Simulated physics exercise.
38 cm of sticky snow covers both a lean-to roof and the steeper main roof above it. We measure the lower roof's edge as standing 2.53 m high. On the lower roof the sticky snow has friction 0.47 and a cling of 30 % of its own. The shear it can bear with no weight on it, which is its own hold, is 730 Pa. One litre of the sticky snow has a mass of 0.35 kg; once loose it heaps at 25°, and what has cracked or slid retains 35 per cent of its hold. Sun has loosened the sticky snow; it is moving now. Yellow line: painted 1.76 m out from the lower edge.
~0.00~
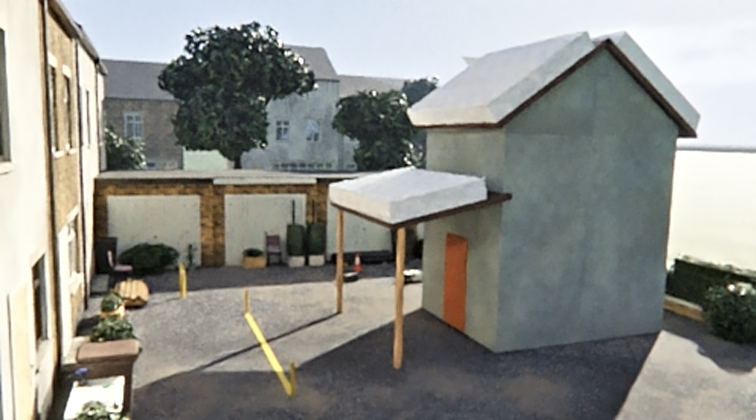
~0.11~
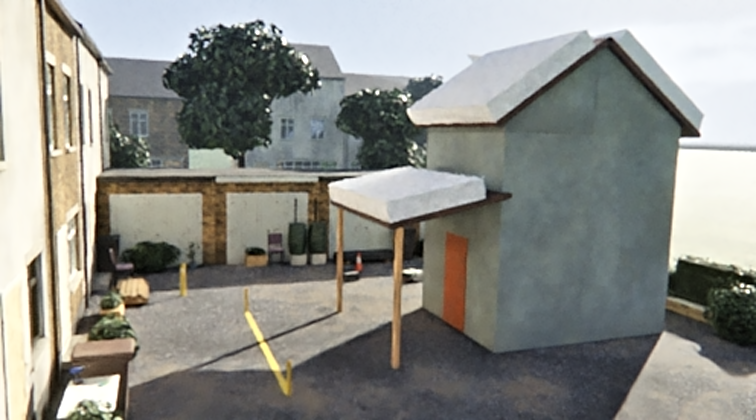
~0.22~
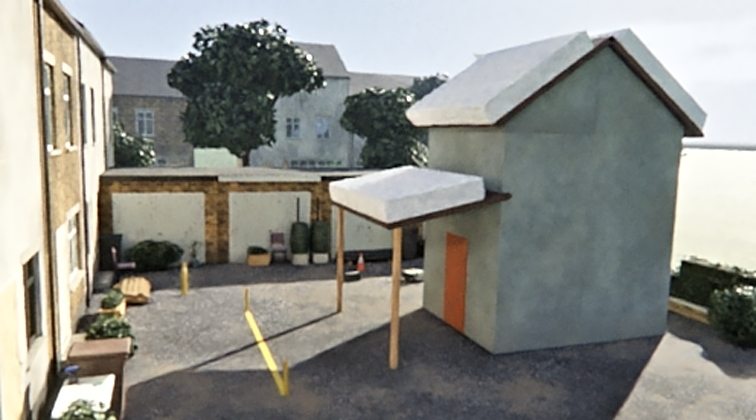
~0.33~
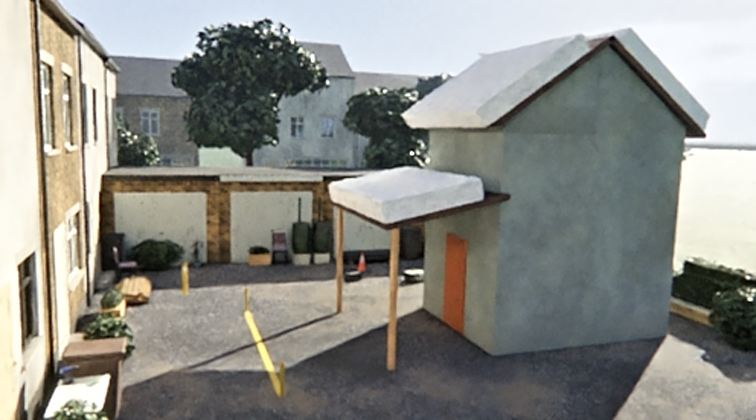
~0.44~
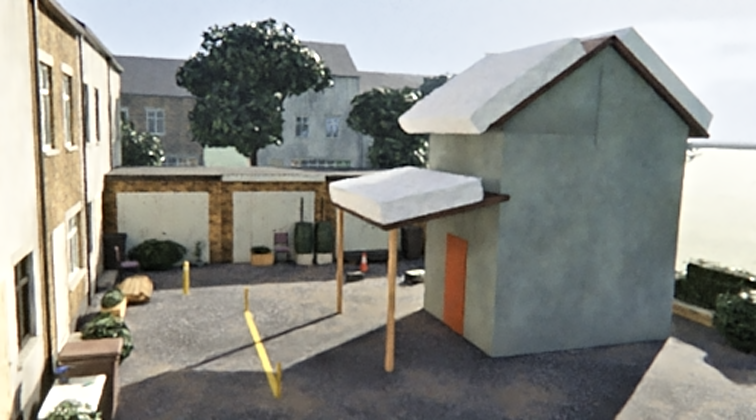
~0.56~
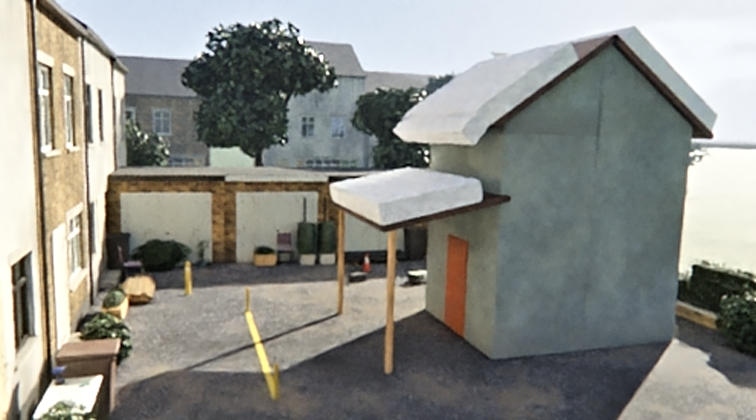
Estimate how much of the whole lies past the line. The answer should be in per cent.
27 %.
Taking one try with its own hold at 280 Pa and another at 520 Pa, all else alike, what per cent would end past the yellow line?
The answers, in order, are 35 % and 30 %.
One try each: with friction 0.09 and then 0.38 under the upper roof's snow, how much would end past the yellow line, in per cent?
I'd say 35 %, followed by 16 %.
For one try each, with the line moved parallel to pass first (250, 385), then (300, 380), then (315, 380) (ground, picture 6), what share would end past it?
I'd guess near 20 %, then near 40 %, and near 45 % on the last try.
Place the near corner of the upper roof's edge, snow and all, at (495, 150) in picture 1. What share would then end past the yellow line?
5 %, roughly.
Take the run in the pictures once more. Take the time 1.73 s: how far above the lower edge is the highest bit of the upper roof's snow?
0.8 m, roughly.
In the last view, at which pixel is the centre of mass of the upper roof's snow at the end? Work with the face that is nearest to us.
The spot is somewhere around (297, 334).
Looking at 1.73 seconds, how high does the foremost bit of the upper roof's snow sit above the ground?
Measured height: Approx. 1.6 m.
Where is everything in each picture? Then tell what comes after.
Leading edge of the sticky snow at (496, 120), in the first frame.
Leading edge of the sticky snow at (494, 120), its middle shifted 2.0 cm, in the second frame.
Leading edge of the sticky snow at (492, 108), its middle shifted 8.1 cm, 3 % of it past the upper edge, in one piece, in the third frame.
Leading edge of the sticky snow at (486, 112), its middle shifted 18 cm, 8 % of it past the upper edge, in one piece, in the fourth frame.
Leading edge of the sticky snow at (479, 121), its middle shifted 33 cm, 14 % of it past the upper edge, in one piece, in the fifth frame.
Leading edge of the sticky snow at (470, 120), its middle shifted 52 cm, 22 % of it past the upper edge, cracking, in the sixth frame.
After 1.09 s, none is below the lower edge and 0 % is past the line.
After 1.73 s, 12 % is below the lower edge and 0 % is past the line.
After 2.36 s, 57 % is below the lower edge and 20 % is past the line.
After 3.00 s, 61 % is below the lower edge and 27 % is past the line.
After 3.50 s, at the end, 61 % is below the lower edge and 27 % is past the line.
